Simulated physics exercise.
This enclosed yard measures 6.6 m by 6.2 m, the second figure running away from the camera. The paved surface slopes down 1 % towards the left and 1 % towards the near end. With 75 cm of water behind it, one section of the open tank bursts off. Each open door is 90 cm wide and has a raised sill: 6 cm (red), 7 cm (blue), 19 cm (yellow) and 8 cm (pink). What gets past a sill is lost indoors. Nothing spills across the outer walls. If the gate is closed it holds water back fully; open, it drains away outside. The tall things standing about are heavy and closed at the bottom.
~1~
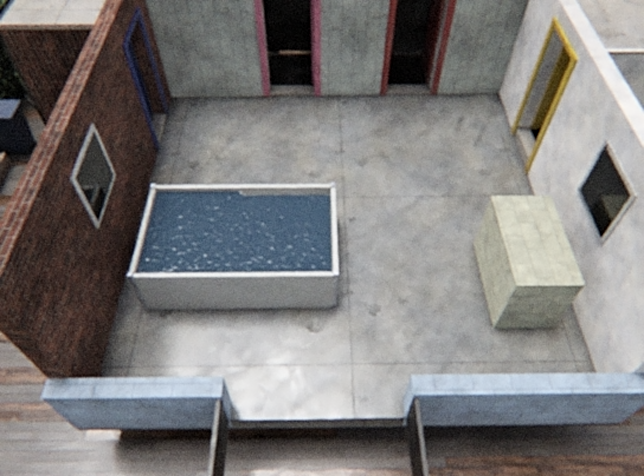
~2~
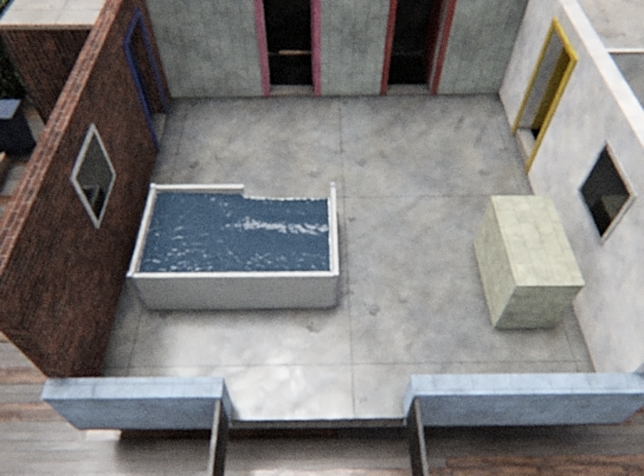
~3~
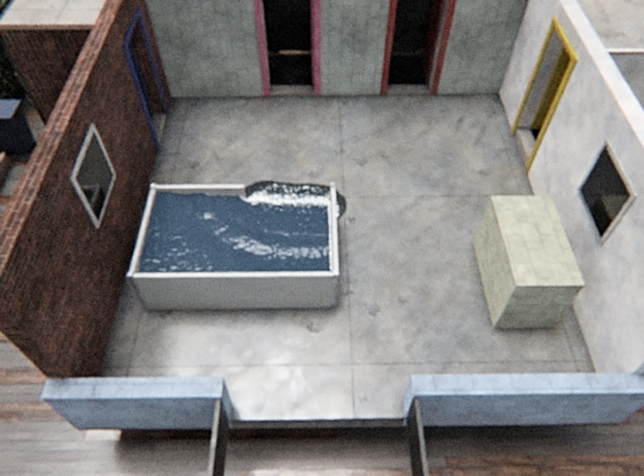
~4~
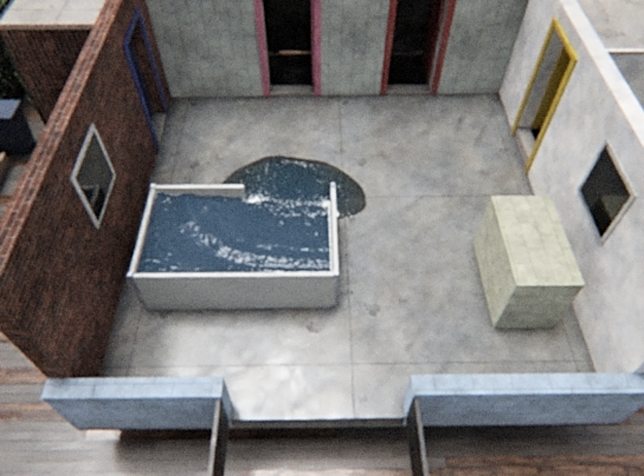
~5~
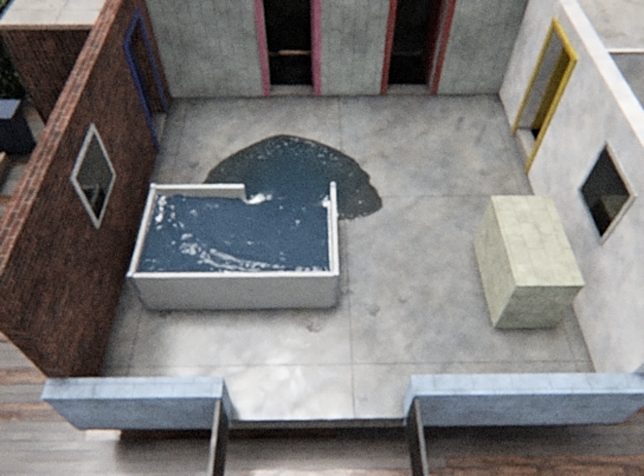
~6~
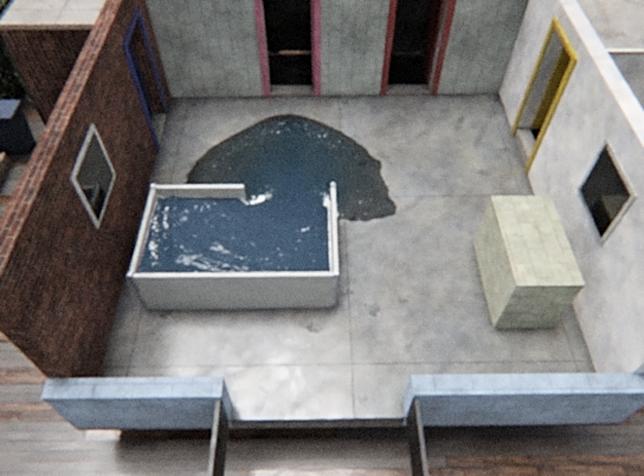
A walled concrete yard is seen from high above its near end, the view staying still. A pale open tank of blue water stands left of centre beside a brick wall with a blue-framed doorway, with a pale greenish block at right near a yellow-framed one. Part of the tank's far side goes missing, and water surges through the gap, spreading across the floor in a widening dark pool.
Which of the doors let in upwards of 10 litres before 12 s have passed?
Door by door: At the red door it exceeds the limit; at the blue door it exceeds the limit; at the yellow door it keeps below the limit; at the pink door it exceeds the limit.
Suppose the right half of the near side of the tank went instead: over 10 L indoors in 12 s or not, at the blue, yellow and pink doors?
Then: Blue not over, yellow under, pink under.
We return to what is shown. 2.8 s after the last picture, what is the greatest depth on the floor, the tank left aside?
Up to some 26 cm.
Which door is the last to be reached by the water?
The yellow one.
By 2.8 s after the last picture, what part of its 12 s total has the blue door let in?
Some 15 per cent by then.
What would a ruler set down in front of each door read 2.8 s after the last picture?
Depths in cm: Red 13, blue 13, yellow 12, pink 21.
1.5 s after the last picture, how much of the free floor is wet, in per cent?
Some 40 per cent of it.
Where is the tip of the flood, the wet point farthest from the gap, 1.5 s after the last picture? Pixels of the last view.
At about (486, 97).
Then, 0.7 s after the last picture water covers 35 % of the floor and is deepest (40 cm) near (305, 217); red door not reached, blue door 3 cm at the sill, 0 L in, yellow door not reached, pink door 16 cm at the sill, 56 L in.
Then, 1.5 s after the last picture water covers 40 % of the floor and is deepest (32 cm) near (180, 101); red door 17 cm at the sill, 18 L in, blue door 10 cm at the sill, 0 L in, yellow door not reached, pink door 27 cm at the sill, 175 L in.
Then, 2.8 s after the last picture water covers 50 % of the floor and is deepest (26 cm) near (486, 97); red door 13 cm at the sill, 63 L in, blue door 13 cm at the sill, 23 L in, yellow door 12 cm at the sill, 0 L in, pink door 21 cm at the sill, 302 L in.
Then, 6.3 s after the last picture water covers 85 % of the floor and is deepest (14 cm) near (174, 219); red door 10 cm at the sill, 91 L in, blue door 11 cm at the sill, 105 L in, yellow door 6 cm at the sill, 0 L in, pink door 11 cm at the sill, 377 L in.
Then, 11.3 s after the last picture water covers 95 % of the floor and is deepest (11 cm) near (94, 402); red door 4 cm at the sill, 101 L in, blue door 8 cm at the sill, 135 L in, yellow door 3 cm at the sill, 0 L in, pink door 5 cm at the sill, 384 L in.
